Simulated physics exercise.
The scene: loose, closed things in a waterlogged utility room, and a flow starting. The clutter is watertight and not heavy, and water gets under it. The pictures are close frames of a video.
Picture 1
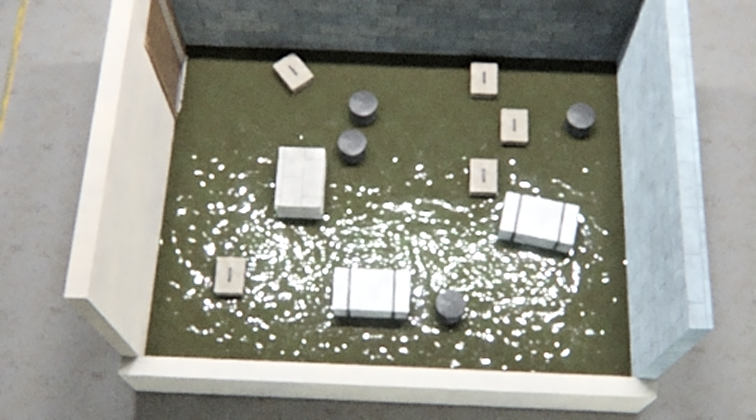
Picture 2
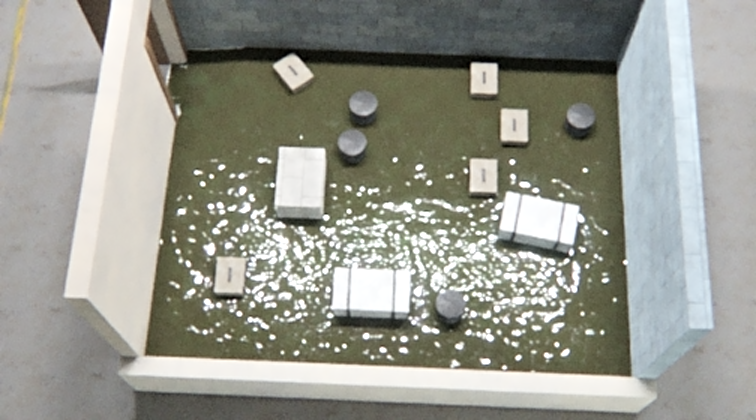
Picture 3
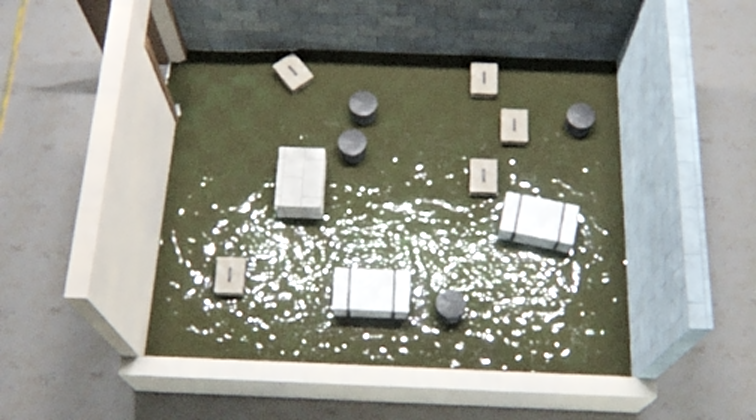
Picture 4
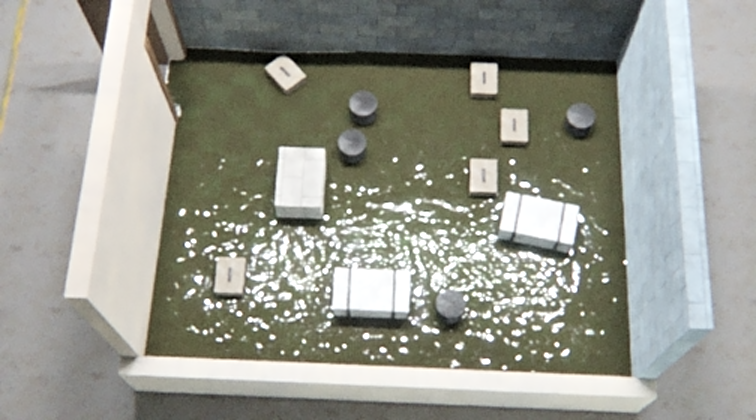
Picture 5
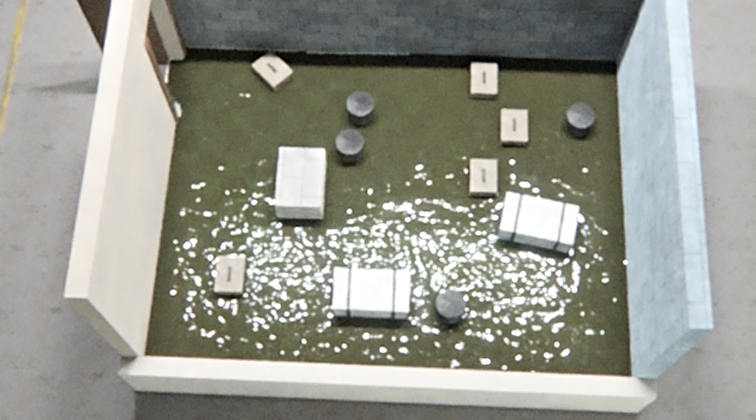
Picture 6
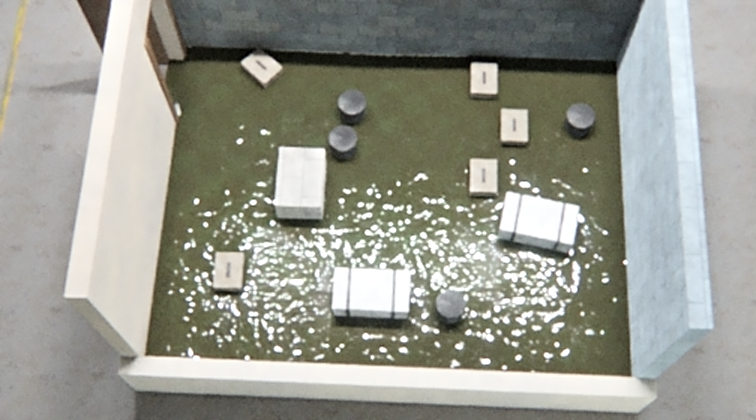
Flooded walled room with floating boxes and drums, a small pale box at upper left drifting left, then two dark drums shifting slightly.
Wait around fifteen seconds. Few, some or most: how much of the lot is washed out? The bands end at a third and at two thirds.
That comes to from one to two thirds.
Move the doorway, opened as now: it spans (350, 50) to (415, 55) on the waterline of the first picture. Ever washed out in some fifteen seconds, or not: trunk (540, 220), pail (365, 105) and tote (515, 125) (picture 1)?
In turn: Left behind, yes, gone.
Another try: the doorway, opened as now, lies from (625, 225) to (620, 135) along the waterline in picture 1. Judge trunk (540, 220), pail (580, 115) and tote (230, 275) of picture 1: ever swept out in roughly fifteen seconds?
One after the other: Gone, gone, stays.
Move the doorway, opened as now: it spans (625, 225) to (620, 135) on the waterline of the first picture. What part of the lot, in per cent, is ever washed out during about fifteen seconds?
Near 50 in a hundred.
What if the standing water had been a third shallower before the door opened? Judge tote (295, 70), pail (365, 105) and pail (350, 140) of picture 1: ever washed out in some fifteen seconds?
In that order: Washed out, yes, carried outside.
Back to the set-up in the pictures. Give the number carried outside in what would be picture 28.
It comes to 3.
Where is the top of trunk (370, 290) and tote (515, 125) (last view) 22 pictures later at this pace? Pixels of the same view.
Roughly at (303, 270) and (454, 117).
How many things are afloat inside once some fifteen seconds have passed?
I count 7.
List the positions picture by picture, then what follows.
A tote at (293, 71), afloat; a pail at (363, 103), afloat; 0 of 11 have shifted, in the first picture.
A tote at (293, 71), afloat; a pail at (363, 103) floats; 0 of 11 have shifted, in the second picture.
A tote at (293, 71), afloat; a pail at (363, 103), afloat; 0 of 11 have shifted, in the third picture.
A tote at (285, 72), afloat, close to its start; a pail at (363, 103), afloat; 1 of 11 have shifted, in the fourth picture.
A tote at (272, 68) floats, close to its start; a pail at (360, 104), afloat, close to its start; 1 of 11 have shifted, in the fifth picture.
A tote at (261, 65), afloat, a stride from its start; a pail at (352, 102), afloat, close to its start; 4 of 11 have shifted, in the sixth picture.
A moment on, 0 of 11 are out; 11 afloat.
Next, 1 of 11 are out; 10 afloat.
Later, 3 of 11 are out; 8 afloat.
In the end, 4 of 11 are out; 7 afloat.
